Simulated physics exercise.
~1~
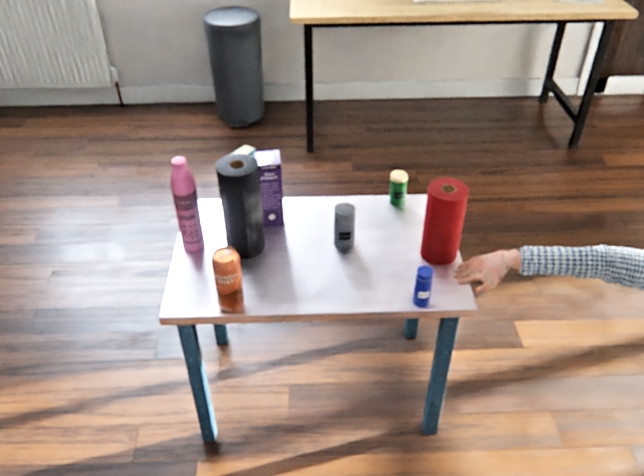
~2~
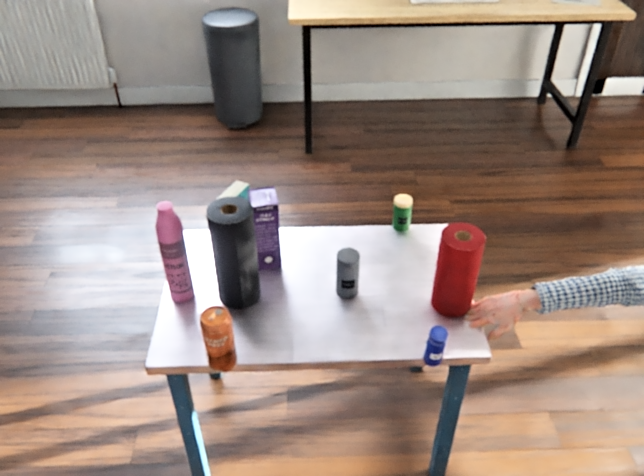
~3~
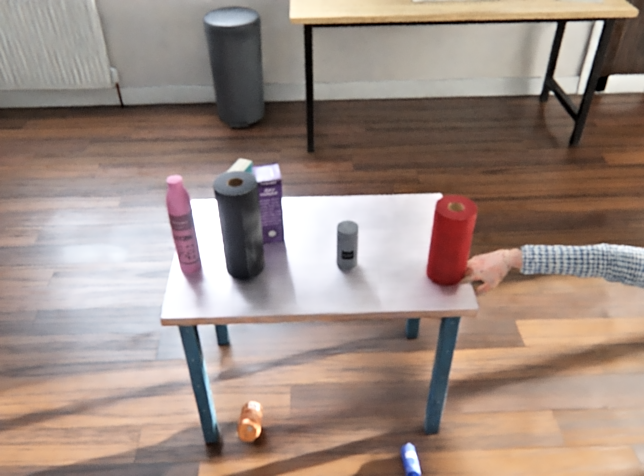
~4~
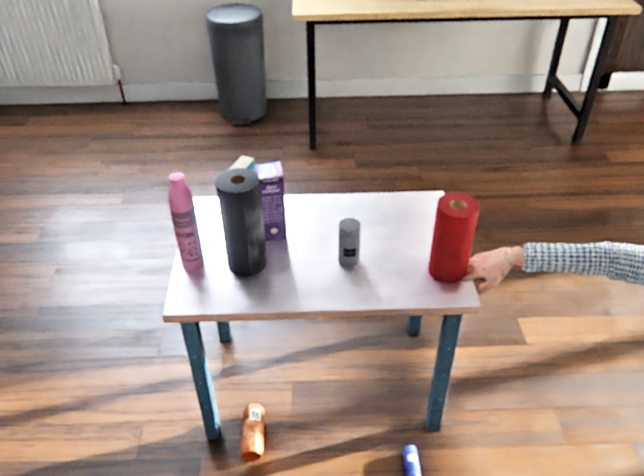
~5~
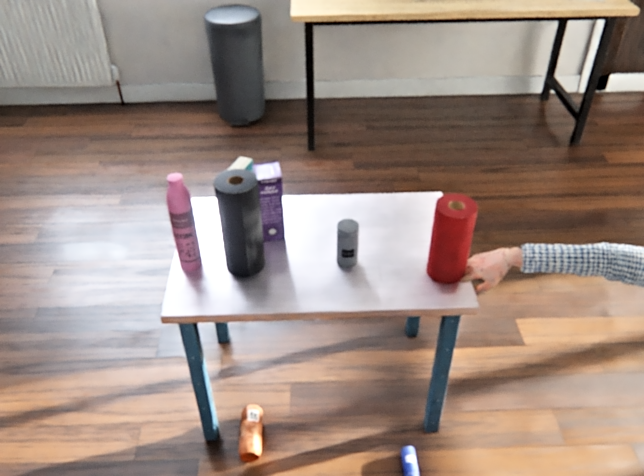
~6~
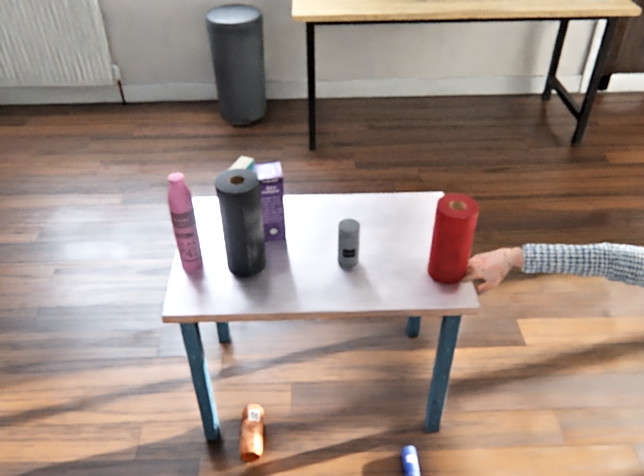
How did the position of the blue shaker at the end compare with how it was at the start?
At the start the blue shaker stood upright near the front right corner of the table, but by the end it was lying on its side on the floor in front of the table.
